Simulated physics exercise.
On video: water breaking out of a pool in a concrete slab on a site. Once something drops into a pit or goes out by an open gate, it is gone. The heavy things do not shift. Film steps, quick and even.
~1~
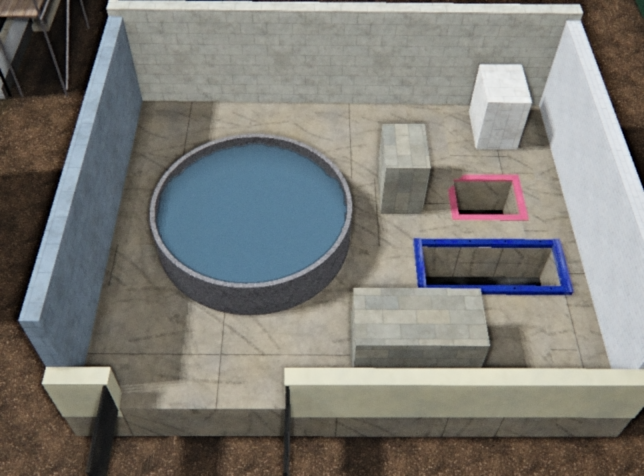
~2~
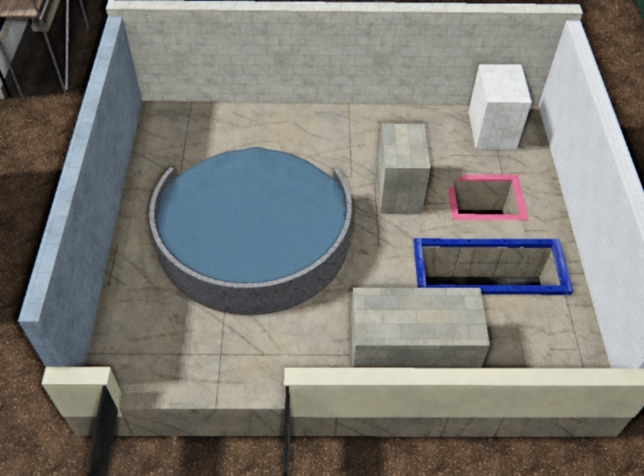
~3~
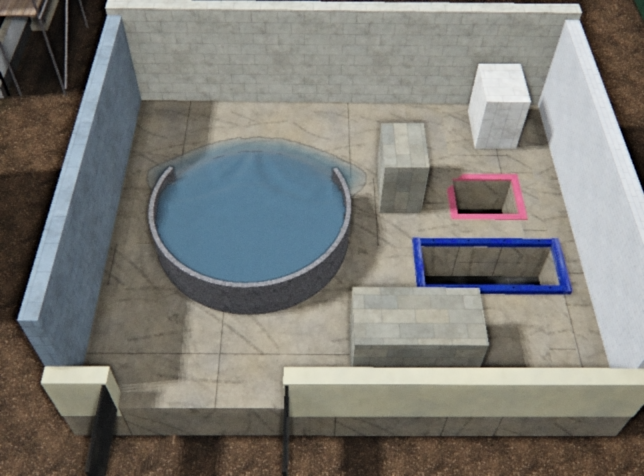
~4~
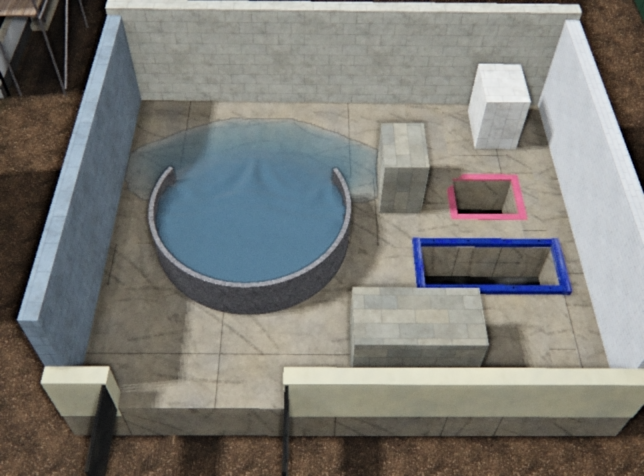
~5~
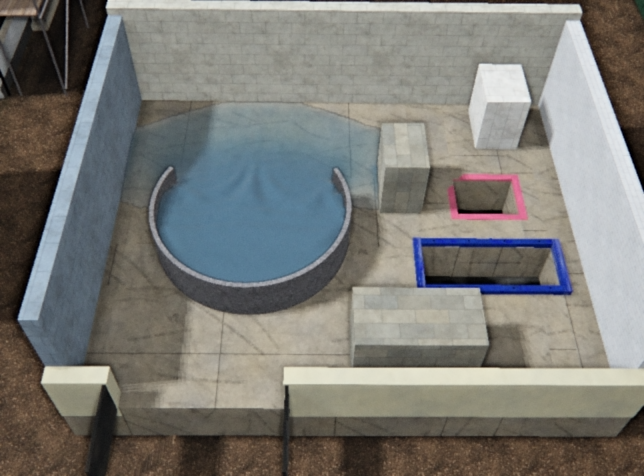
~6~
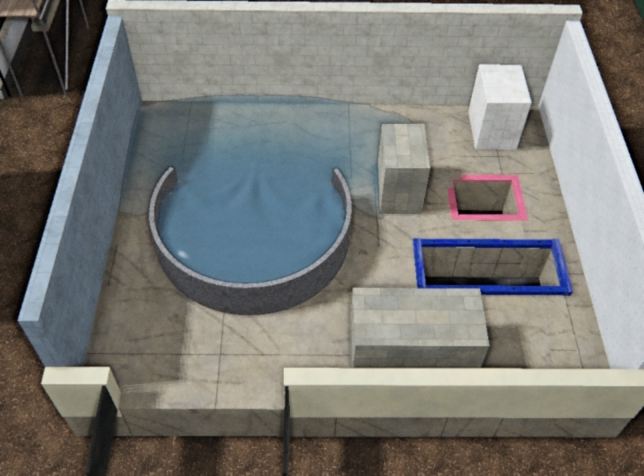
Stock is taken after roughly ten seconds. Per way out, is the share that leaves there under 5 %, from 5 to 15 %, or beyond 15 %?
In the end: The gate sees from 5 to 15 % leave; the blue pit sees under 5 % leave; the pink pit sees beyond 15 % leave.
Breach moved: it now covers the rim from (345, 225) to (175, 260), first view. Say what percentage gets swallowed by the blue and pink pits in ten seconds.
Approximately, blue takes 8 % and pink takes 2 %.
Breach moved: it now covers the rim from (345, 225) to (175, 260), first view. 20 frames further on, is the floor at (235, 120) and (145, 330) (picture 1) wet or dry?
In that order: No water, covered.
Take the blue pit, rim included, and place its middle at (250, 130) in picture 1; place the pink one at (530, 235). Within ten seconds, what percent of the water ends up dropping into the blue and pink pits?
Estimated shares - blue: 40 %; pink: 12 %.
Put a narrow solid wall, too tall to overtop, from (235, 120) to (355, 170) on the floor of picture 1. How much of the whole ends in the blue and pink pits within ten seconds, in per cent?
Estimated shares: Blue 0 percent, pink 10 percent.
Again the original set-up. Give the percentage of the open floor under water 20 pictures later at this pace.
Estimated share: About 55 %.
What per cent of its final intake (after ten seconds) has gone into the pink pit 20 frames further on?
Roughly 15 per cent.
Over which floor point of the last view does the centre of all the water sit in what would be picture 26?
It's close to (282, 168).
A moment on, water covers 35 % of the floor; the gate 0 %, the blue pit 0 %, the pink pit 0 %.
Next, water covers 40 % of the floor; the gate 0 %, the blue pit 0 %, the pink pit 0 %.
Then, water covers 55 % of the floor; the gate 0 %, the blue pit 0 %, the pink pit 4 %.
Later, water covers 85 % of the floor; the gate 4 %, the blue pit 0 %, the pink pit 16 %.
In the end, water covers 100 % of the floor; the gate 10 %, the blue pit 1 %, the pink pit 27 %.
